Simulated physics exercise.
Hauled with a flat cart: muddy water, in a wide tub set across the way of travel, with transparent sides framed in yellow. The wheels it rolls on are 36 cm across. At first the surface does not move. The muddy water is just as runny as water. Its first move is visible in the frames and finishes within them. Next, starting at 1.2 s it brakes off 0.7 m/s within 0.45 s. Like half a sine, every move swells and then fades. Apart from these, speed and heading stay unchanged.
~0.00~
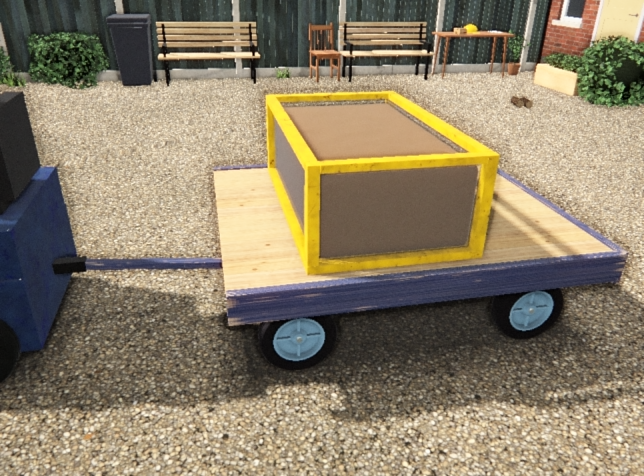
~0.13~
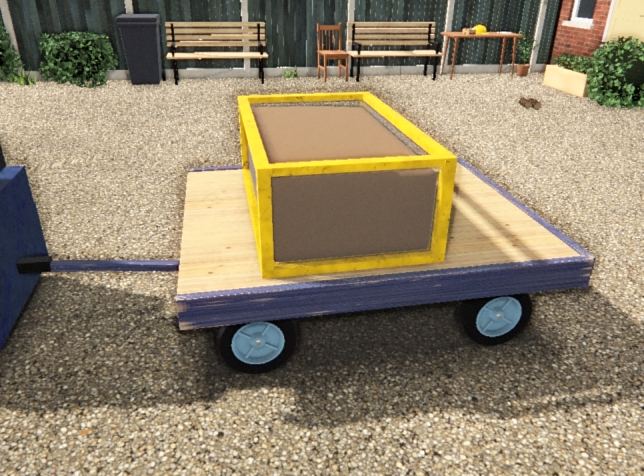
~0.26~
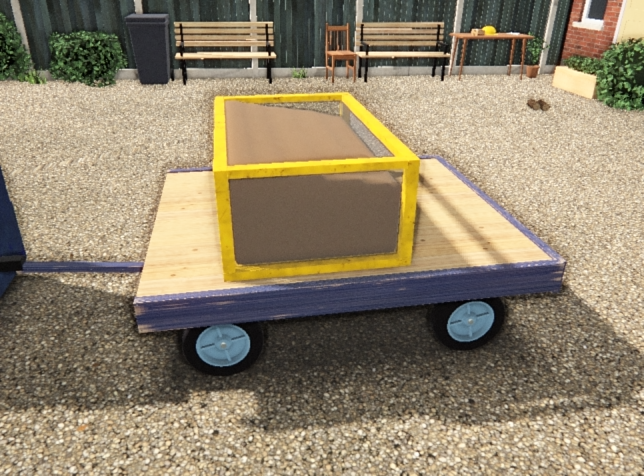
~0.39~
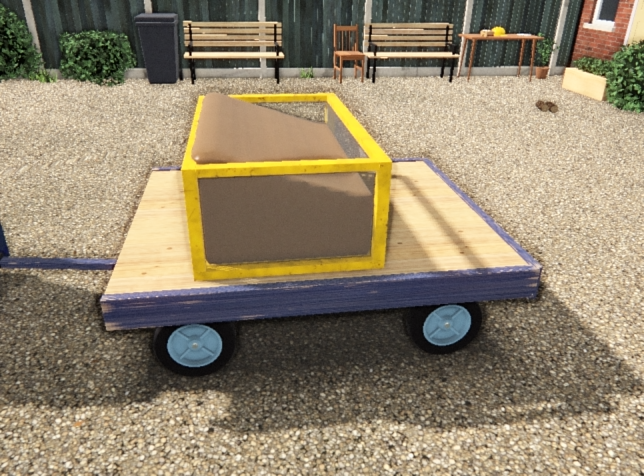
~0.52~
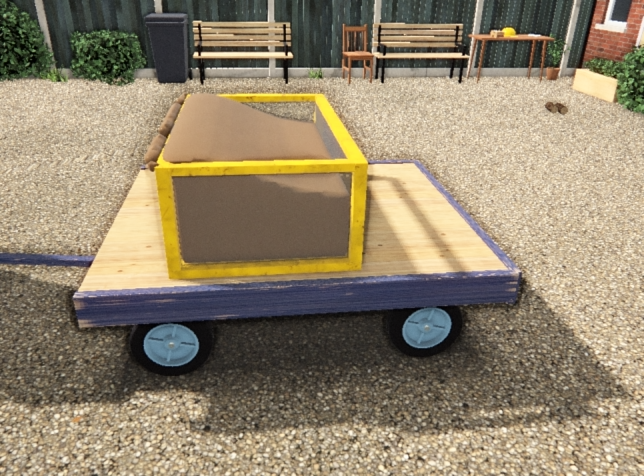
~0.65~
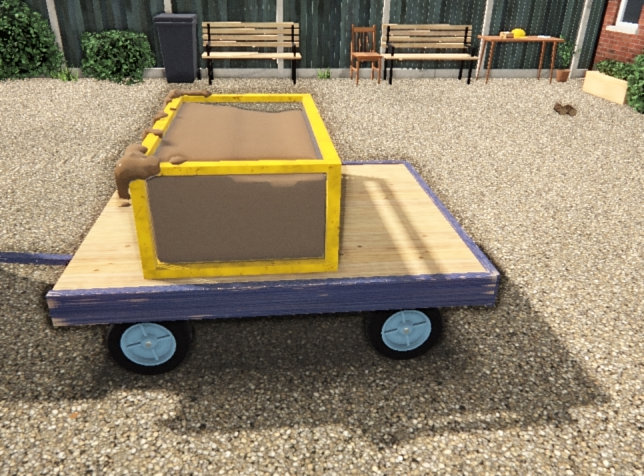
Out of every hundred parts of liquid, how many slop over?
Some 7 in every hundred.
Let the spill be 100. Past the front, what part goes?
Some 90 per cent of it.
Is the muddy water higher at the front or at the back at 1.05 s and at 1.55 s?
Tilt: Towards the aft end, then towards the fore end.
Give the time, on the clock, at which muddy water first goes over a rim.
About 0.8 seconds.
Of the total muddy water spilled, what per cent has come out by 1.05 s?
By then it's around 10 per cent.
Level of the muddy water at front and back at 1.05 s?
Close to 30 cm at the front end and 44 cm at the back end.
After 1.05 s it stands 45 cm high behind and 29 cm in front; 1 per cent has gone over the front.
After 1.55 s it stands 24 cm high behind and 49 cm in front; 1 per cent has gone over the front.
After 2.15 s it stands 48 cm high behind and 26 cm in front; 6 per cent has gone over the front.
After 4.64 s 7 per cent has gone over the front, 23 of 319 litres.
